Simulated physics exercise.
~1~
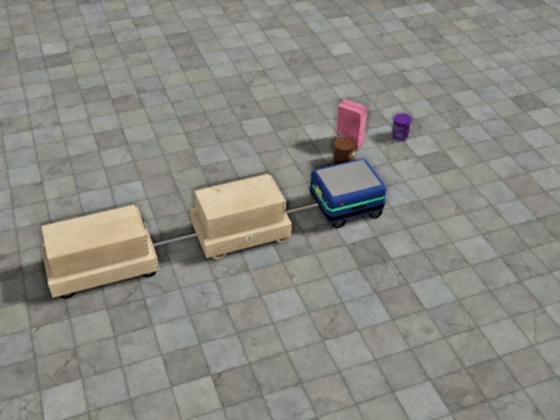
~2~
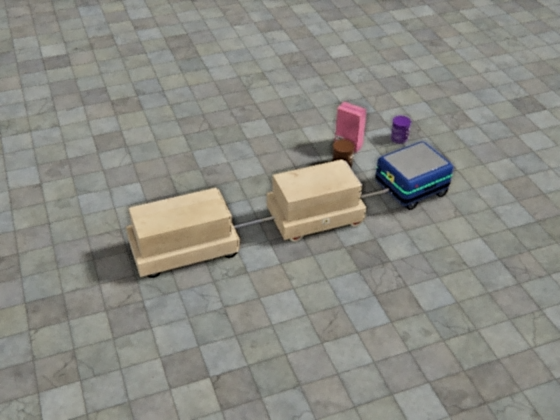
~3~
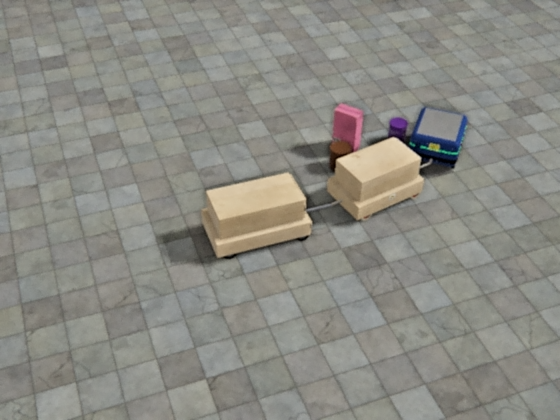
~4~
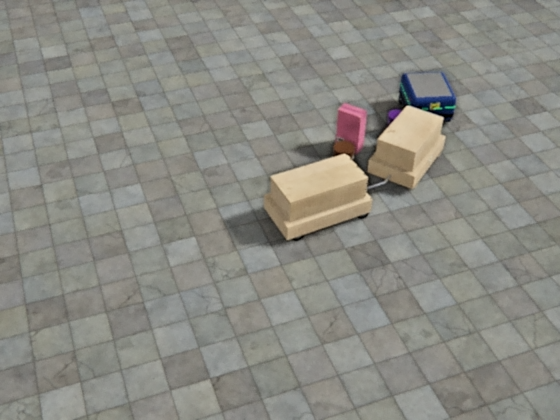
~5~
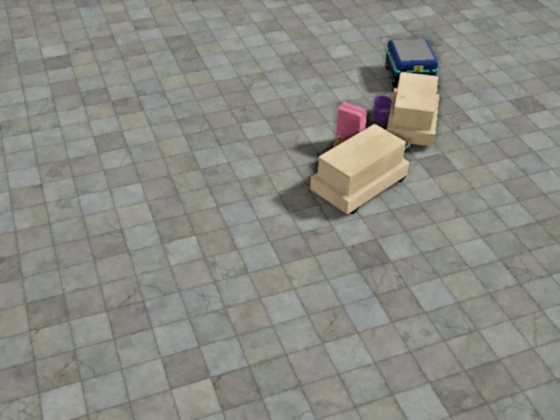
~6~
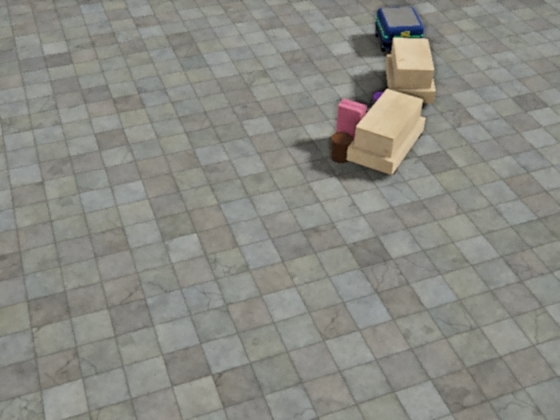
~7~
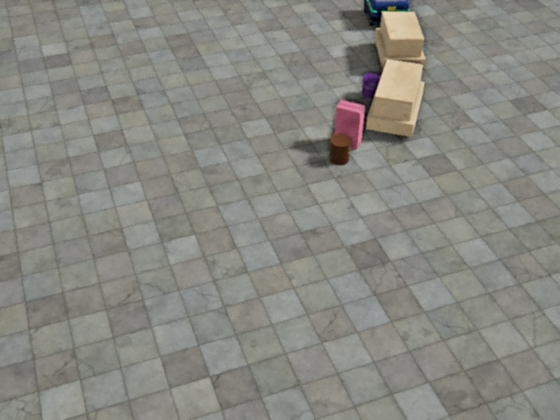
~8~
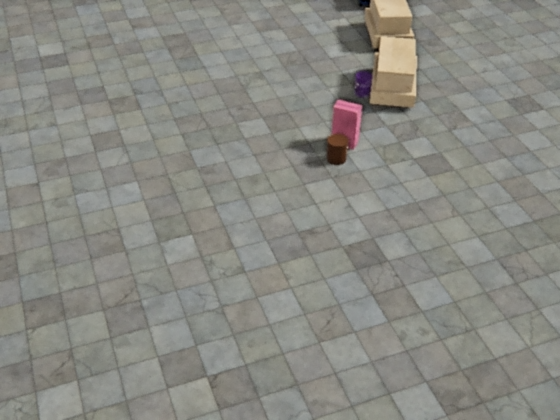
On a grey tiled floor, a blue tug pulls two tan carts rightward, then curves up past a pink box and two pails, the carts nudging the purple pail up and left before the tug leaves at the top, while the pink box stays standing beside the brown pail.
